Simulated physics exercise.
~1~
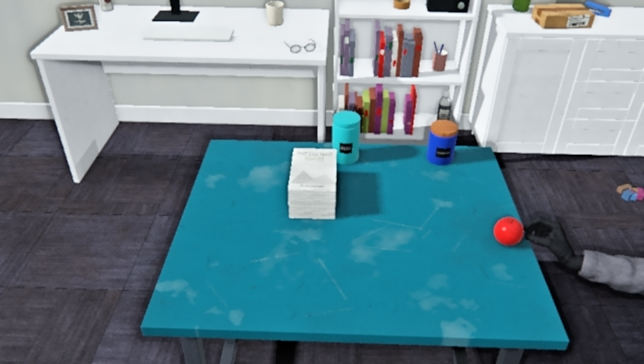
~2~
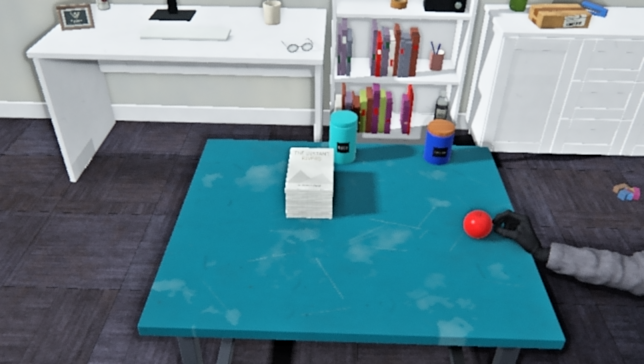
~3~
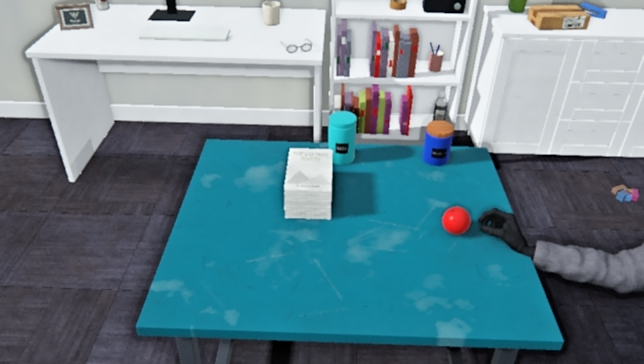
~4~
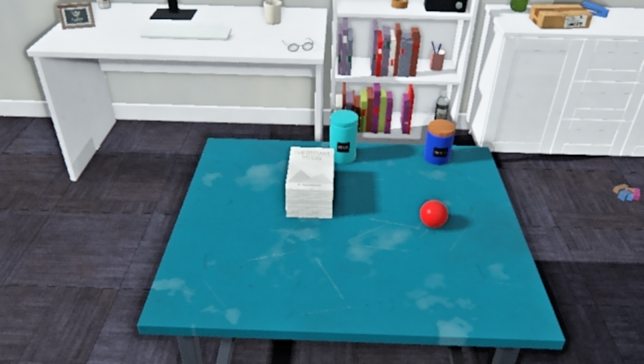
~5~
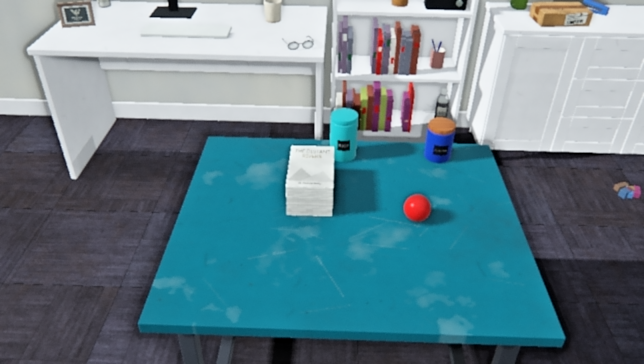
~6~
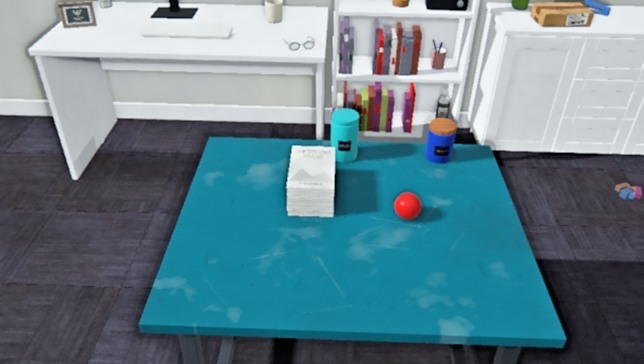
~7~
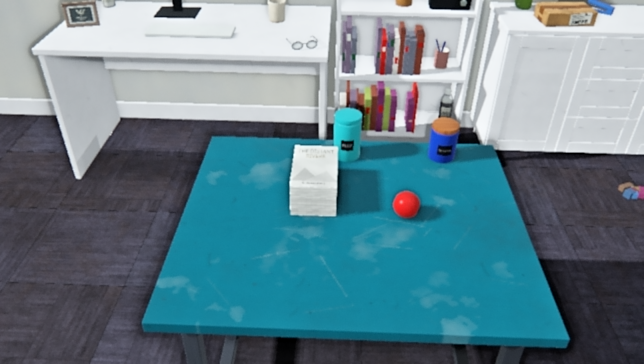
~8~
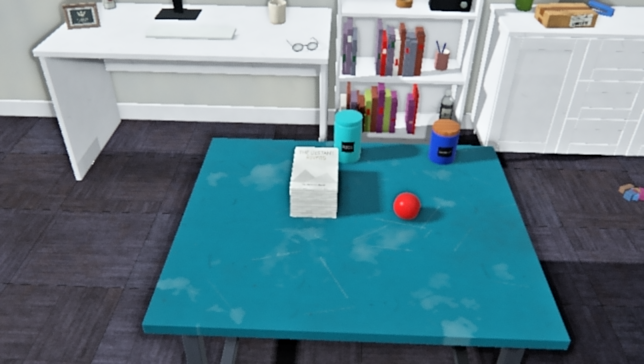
A red apple was pushed leftward from the right side of a blue-green table by a dark-gloved hand, which let go and drew back as it rolled on, slowed and stopped on the tabletop, short of the white book and two jars.
